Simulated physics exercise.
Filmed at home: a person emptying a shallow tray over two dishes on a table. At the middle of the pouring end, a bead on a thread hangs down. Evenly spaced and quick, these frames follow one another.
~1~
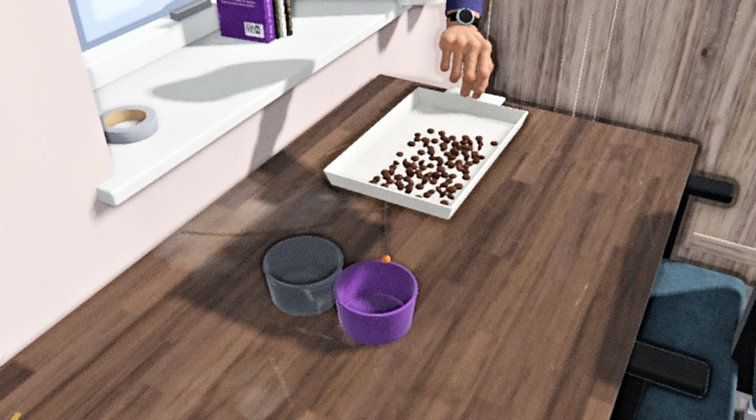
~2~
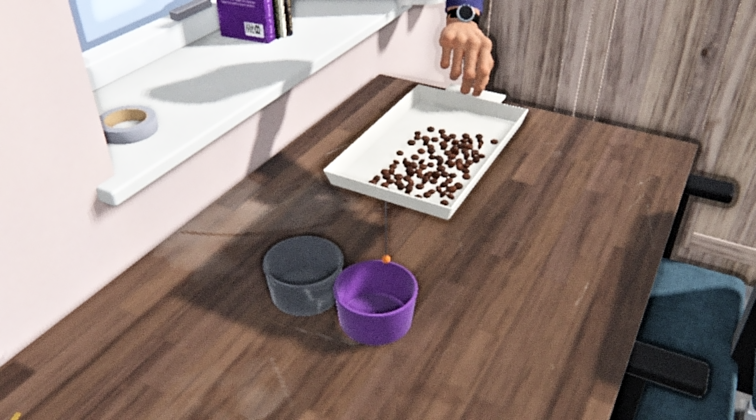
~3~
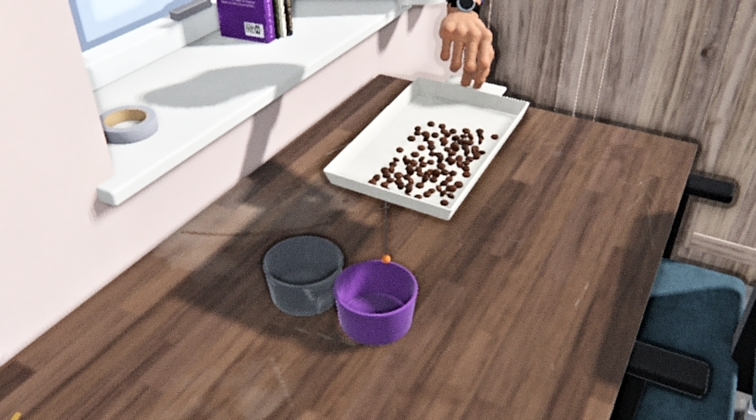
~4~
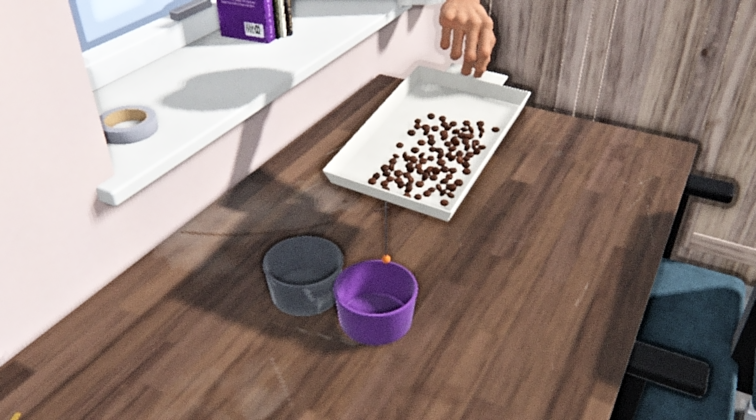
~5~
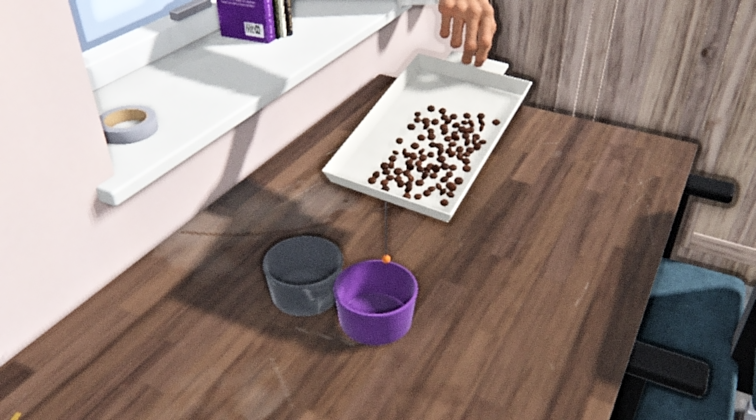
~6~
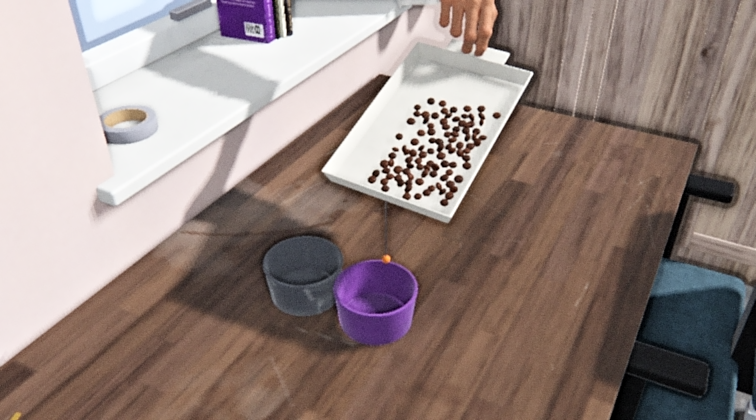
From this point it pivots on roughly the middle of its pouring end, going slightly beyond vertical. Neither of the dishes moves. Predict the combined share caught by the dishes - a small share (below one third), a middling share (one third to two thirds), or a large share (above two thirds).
A middling share, one third to two thirds.
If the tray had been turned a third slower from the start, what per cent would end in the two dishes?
I'd say 40 percent or thereabouts.
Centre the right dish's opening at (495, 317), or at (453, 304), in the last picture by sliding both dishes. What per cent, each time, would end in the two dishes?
The first try gives 80 per cent, the second 90 per cent.
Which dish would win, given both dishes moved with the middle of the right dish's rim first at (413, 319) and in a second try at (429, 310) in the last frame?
The first time round it's the one placed on the right, and the next time it's the one placed on the right.
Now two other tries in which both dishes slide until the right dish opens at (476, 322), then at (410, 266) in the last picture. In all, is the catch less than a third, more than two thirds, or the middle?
Beyond two thirds, then under a third.
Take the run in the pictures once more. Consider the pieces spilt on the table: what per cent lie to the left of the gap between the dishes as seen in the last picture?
That would be roughly 0 per cent.
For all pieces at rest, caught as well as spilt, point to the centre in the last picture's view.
About (413, 336).
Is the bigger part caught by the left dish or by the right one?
Observation: The right-placed dish is the fuller of the two.
Soon, tray tipped steeply; nearly all on the tray; a stray few in the air.
A while on, tray tipped right over; about a third on the tray; a small part in the right dish; about a quarter outside both; about a quarter in the air.
Towards the end, tray tipped past a quarter turn; about half in the right dish; about half outside both.
Finally, tray tipped past a quarter turn; about half in the right dish; none in the left dish; about half outside both.
